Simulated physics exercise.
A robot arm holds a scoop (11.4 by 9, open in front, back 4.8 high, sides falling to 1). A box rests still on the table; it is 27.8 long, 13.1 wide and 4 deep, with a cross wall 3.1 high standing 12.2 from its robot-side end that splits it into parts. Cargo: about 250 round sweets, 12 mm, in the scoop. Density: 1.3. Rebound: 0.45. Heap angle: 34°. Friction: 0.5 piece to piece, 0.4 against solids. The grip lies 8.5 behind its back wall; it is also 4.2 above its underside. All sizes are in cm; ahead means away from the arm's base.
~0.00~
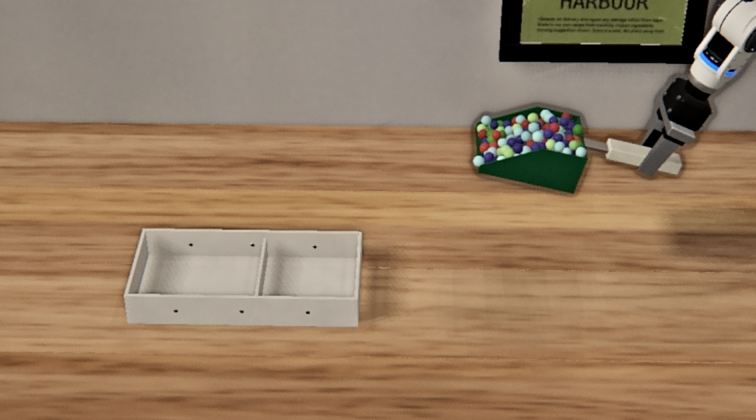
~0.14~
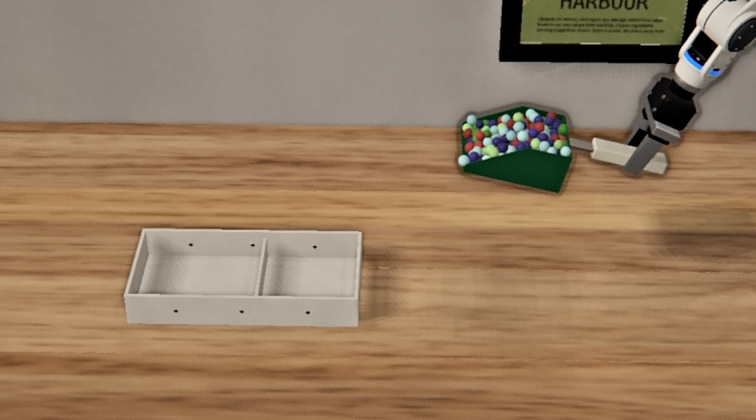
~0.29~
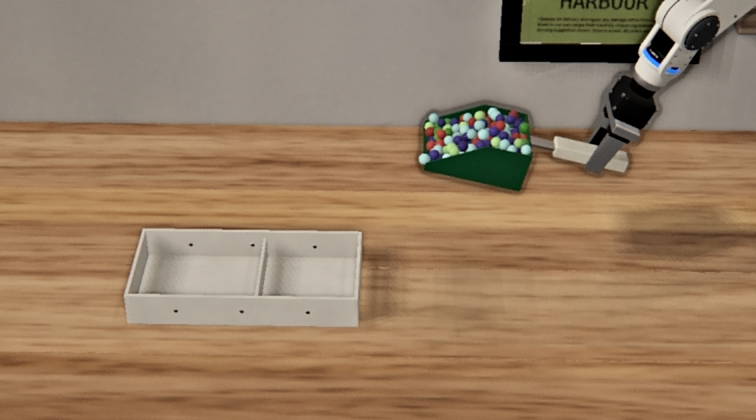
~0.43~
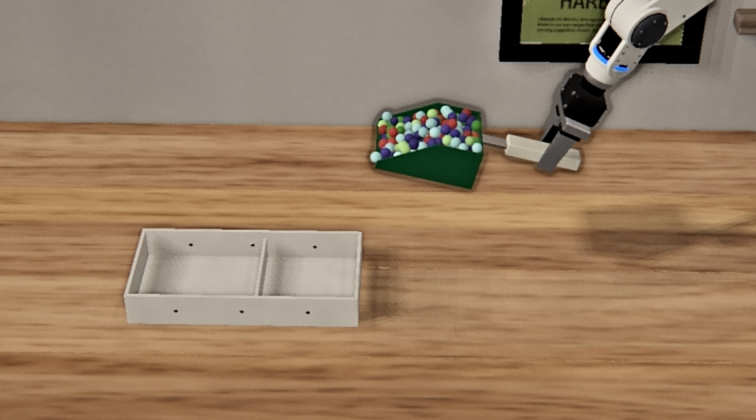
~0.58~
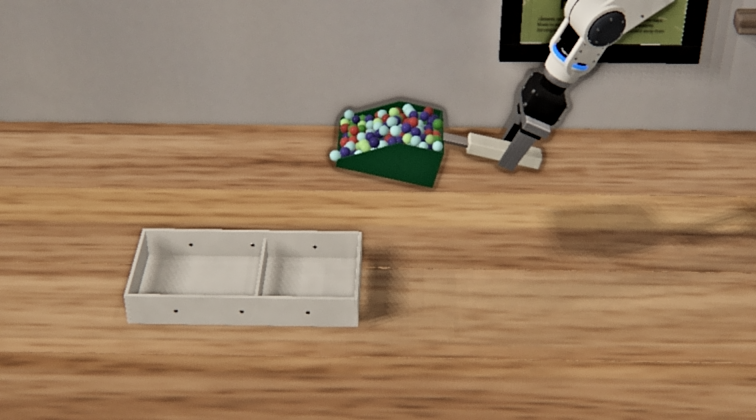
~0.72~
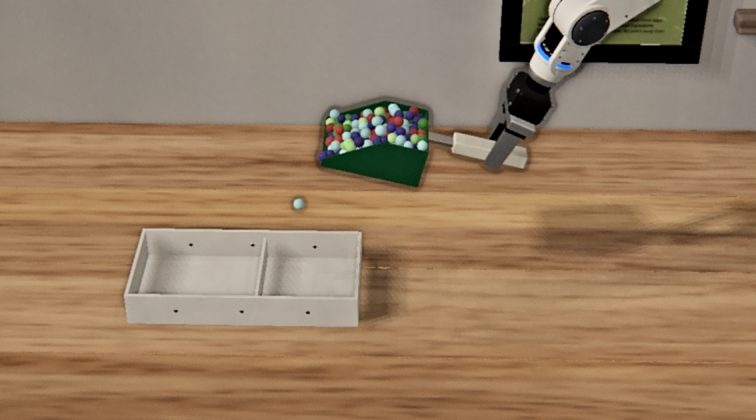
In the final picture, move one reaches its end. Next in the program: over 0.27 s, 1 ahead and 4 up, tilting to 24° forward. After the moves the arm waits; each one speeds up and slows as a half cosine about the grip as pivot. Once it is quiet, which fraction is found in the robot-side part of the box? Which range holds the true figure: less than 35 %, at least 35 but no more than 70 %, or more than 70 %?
The true figure is more than 70 %.
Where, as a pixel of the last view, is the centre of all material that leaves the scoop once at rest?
About (302, 279).
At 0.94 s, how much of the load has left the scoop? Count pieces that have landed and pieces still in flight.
Share gone by then: Near 0 %.
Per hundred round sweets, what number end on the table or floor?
Estimate: Near 0 %.
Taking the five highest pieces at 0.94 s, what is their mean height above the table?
Those pieces are roughly 22 cm high.
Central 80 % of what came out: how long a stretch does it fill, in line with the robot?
8 cm.
After 0.83 s, level, highest piece 25 above the table; 246 on the scoop, 1 in the robot-side part.
After 0.94 s, tilted 20° forward, highest piece 23 above the table; 243 on the scoop, 1 in the robot-side part, 3 in flight or on a rim.
After 1.19 s, tilted 24° forward, highest piece 20 above the table; 153 on the scoop, 61 in the robot-side part, 33 in flight or on a rim.
After 2.24 s, tilted 24° forward, highest piece 4 above the table; 246 in the robot-side part, 1 in the far-side part.
At rest, 246 in the robot-side part, 1 in the far-side part. That is 100 % in the robot-side part of the box.
